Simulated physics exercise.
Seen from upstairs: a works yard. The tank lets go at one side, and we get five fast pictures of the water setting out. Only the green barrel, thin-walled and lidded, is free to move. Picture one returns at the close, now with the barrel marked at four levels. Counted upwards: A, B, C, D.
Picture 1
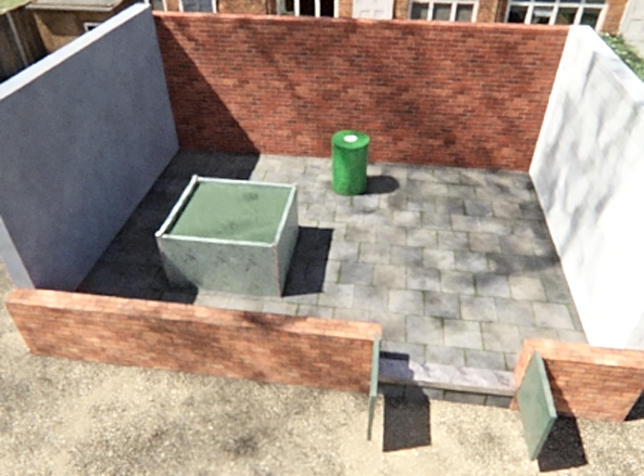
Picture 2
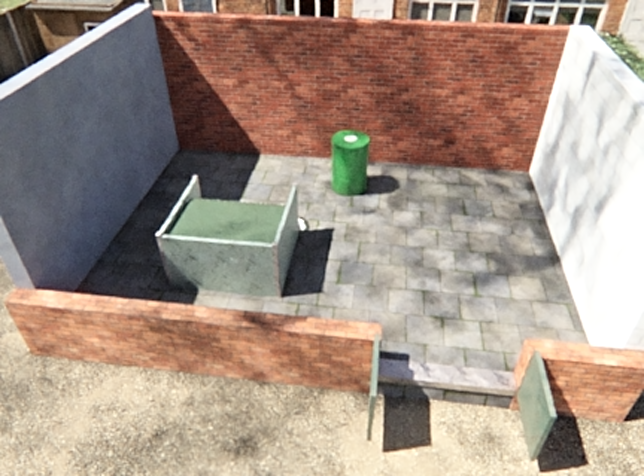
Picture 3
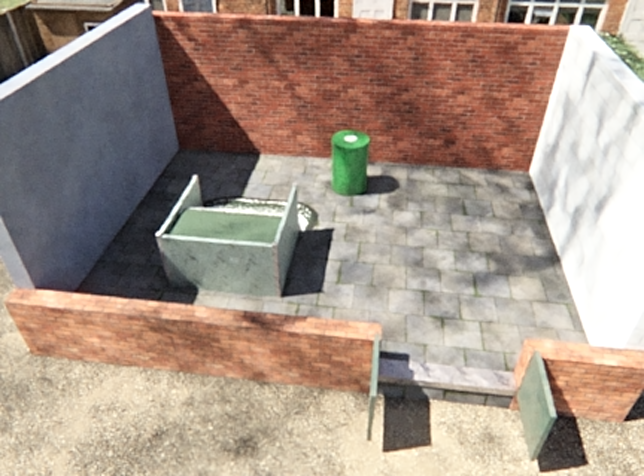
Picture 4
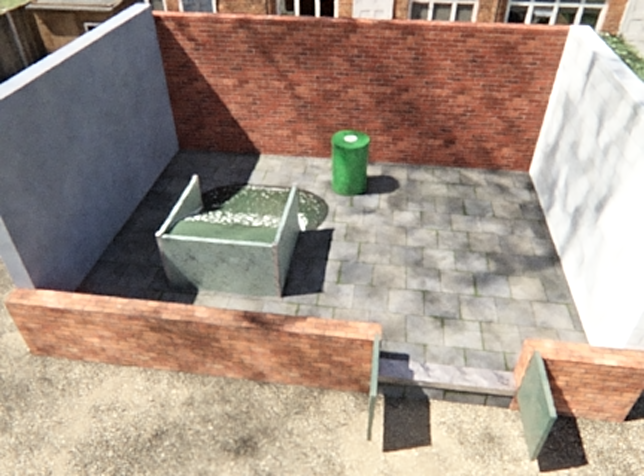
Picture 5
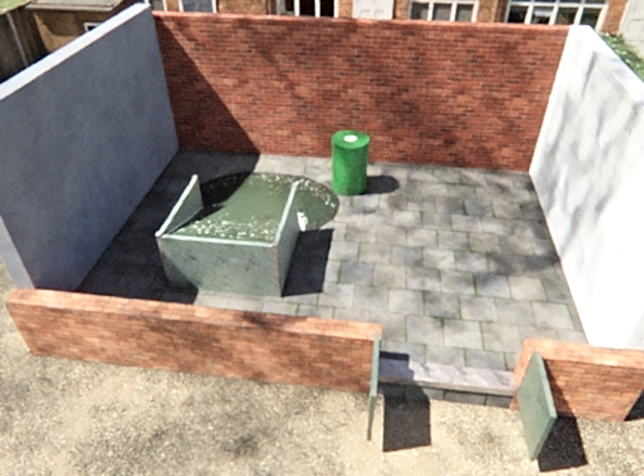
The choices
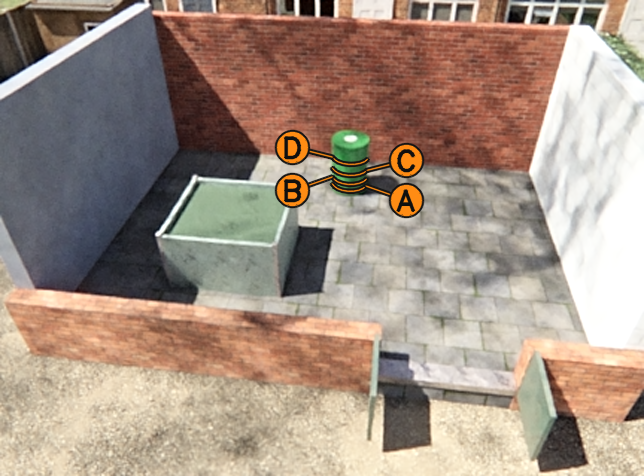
Greenish water pours from the back of an open tank and spreads across the paved yard.
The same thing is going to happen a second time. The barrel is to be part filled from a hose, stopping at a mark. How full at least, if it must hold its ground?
Take B.
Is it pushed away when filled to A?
Yes.
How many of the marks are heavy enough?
Three of the four.
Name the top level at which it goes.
A.
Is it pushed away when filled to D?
No, not at all.
On the marked copy, A at (347, 191); B at (348, 184); C at (348, 175); D at (348, 164); from the bottom up A, B, C, D.
If A is chosen, it is pushed about twice its own width away.
If B is chosen, it does not move.
If C is chosen, it does not move.
If D is chosen, it does not move.
